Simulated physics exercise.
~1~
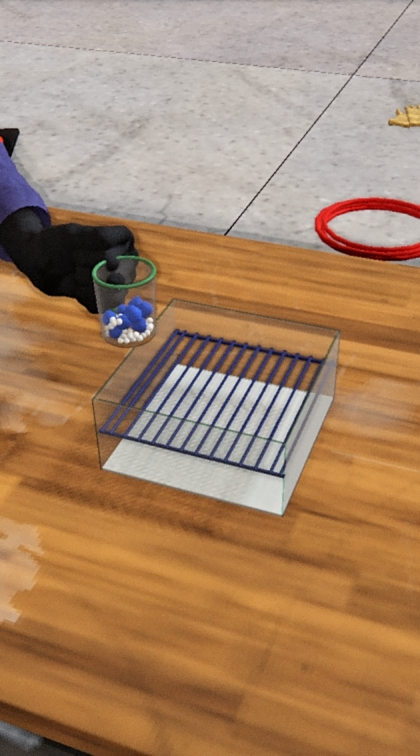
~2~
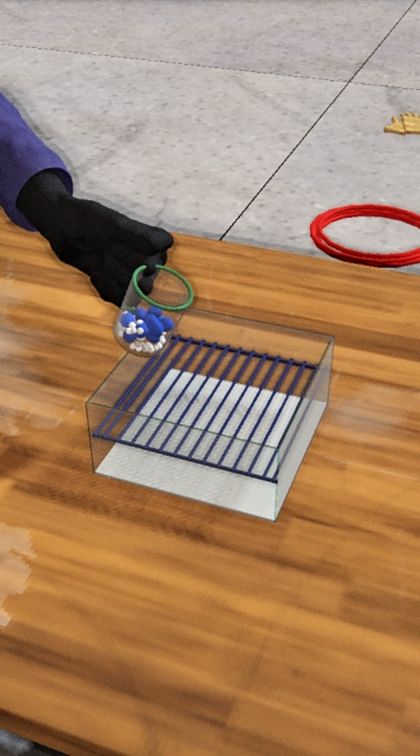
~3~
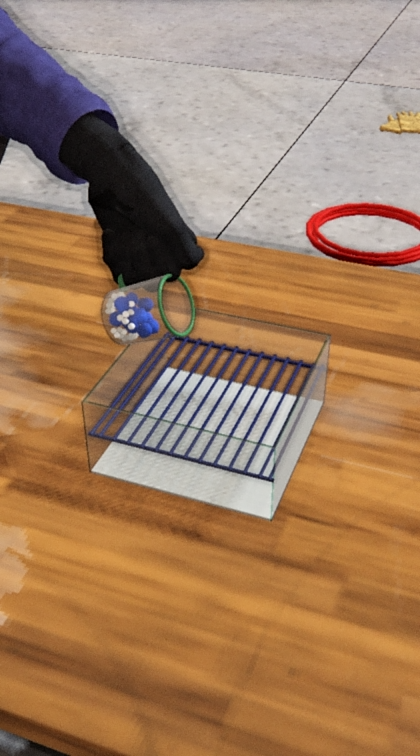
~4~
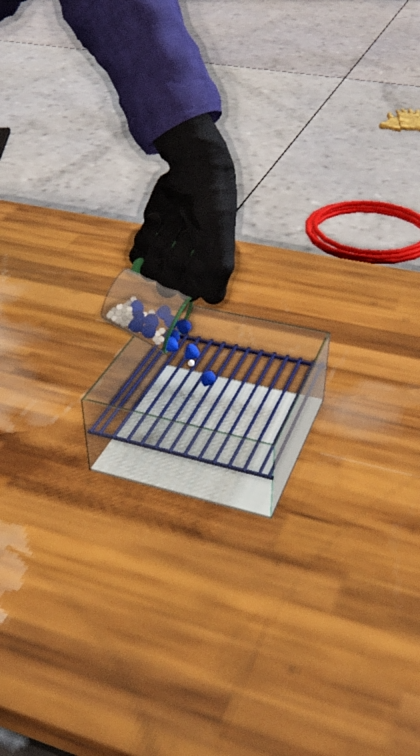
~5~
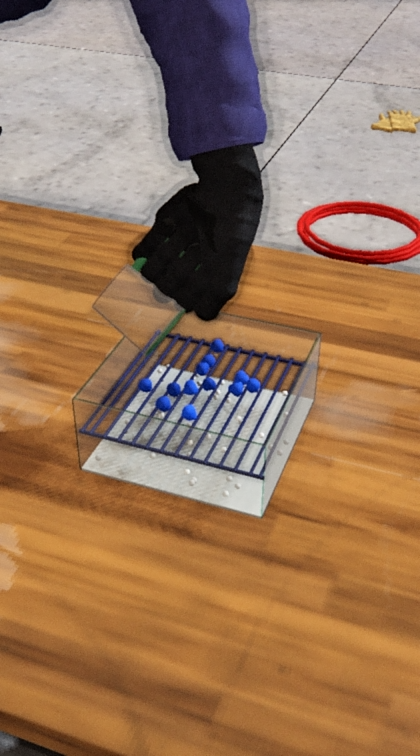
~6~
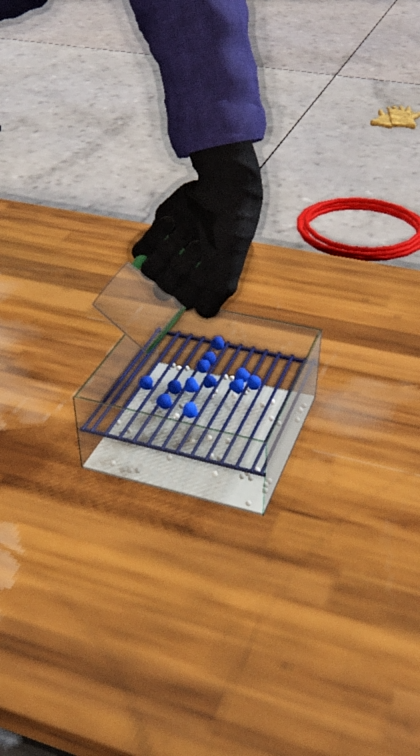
To begin with, a black-gloved hand holds a clear, green-rimmed cup of blue and white pieces beside a transparent box with a dark wire rack across it, on a wooden table. The hand moves the cup right and tilts it until it lies on its side near the box's edge. As it tips further, the pieces begin to spill toward the rack. The cup ends up overturned and empty, with blue balls scattered on the wires while small white bits pass between them. Finally, the blue balls rest on the rack and the white ones lie beneath it.
